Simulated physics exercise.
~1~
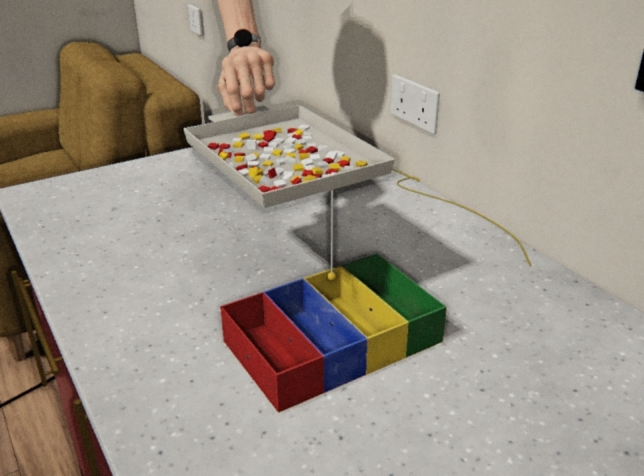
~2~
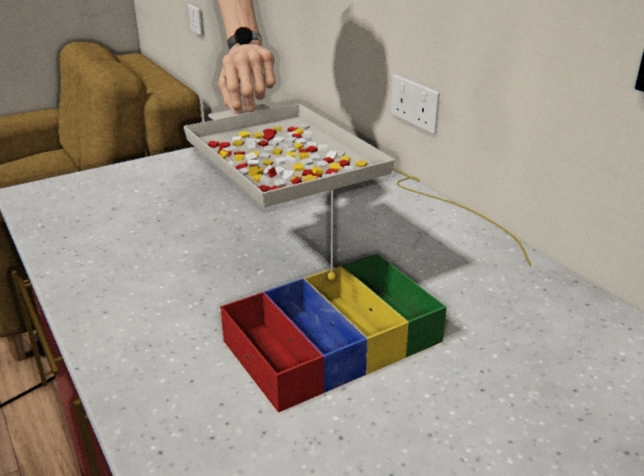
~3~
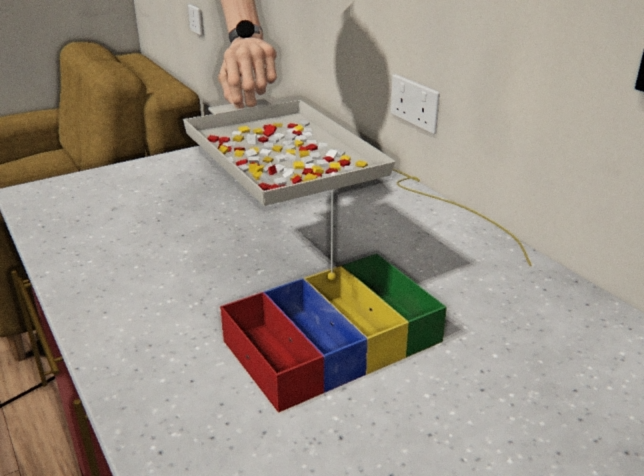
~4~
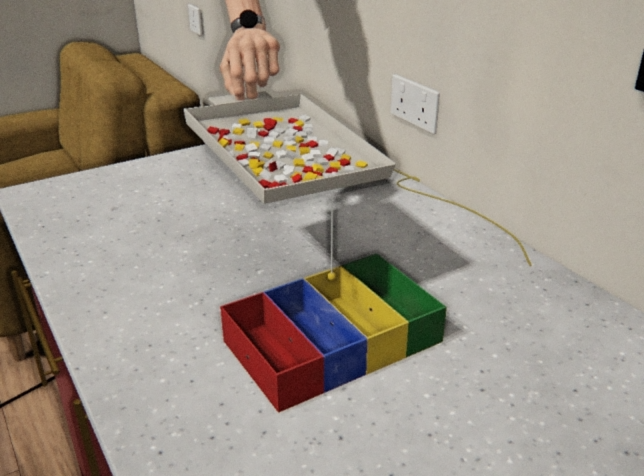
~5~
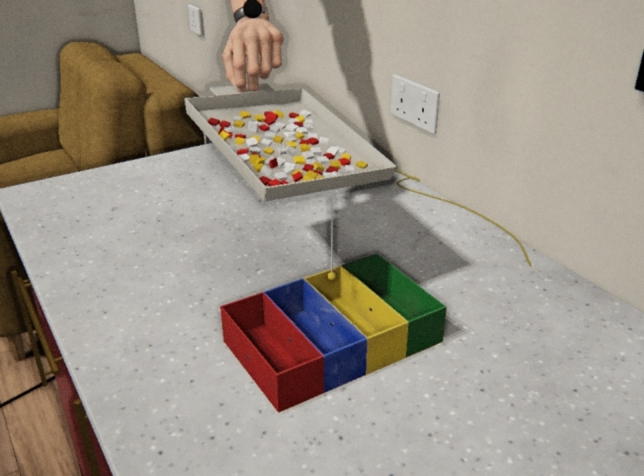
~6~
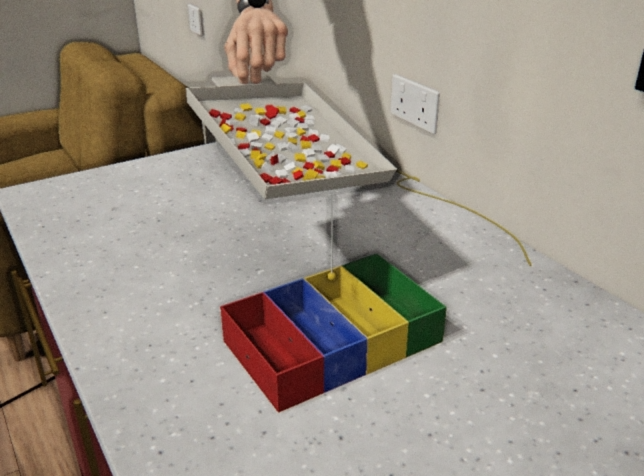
A tray of small colourful pieces tilts slightly as a hand raises its far end.
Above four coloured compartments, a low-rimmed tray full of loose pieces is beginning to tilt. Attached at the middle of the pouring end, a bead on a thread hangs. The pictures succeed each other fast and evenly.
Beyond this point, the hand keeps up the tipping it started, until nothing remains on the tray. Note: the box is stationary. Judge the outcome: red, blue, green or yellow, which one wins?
The green compartment wins.
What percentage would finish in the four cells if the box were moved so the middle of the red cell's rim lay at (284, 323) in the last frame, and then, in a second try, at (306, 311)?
About 100 in a hundred, then about 100 in a hundred.
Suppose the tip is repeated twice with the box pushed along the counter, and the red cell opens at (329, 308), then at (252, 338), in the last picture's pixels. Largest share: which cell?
The yellow cell; that green cell.
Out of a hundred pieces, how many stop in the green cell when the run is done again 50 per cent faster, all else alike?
Roughly 80%.
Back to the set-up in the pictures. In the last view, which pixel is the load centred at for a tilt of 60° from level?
The load's middle is around (342, 150).
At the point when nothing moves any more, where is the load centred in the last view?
(384, 302).
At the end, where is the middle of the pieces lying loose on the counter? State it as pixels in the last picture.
Centre: Close to (438, 294).
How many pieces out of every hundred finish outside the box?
Close to 10 percent, I reckon.
Soon after the last picture, tray tipped steeply; nearly all on the tray; a stray few falling or outside the box.
A little later, tray tipped past a quarter turn; about two thirds on the tray; a small part in the green cell; about a third falling or outside the box.
Later still, tray tipped past a quarter turn; most in the green cell; a stray few in the yellow cell; a small part falling or outside the box.
At rest, tray tipped past a quarter turn; most in the green cell; a stray few in the yellow cell; none in the red cell; none in the blue cell; a small part outside the box.
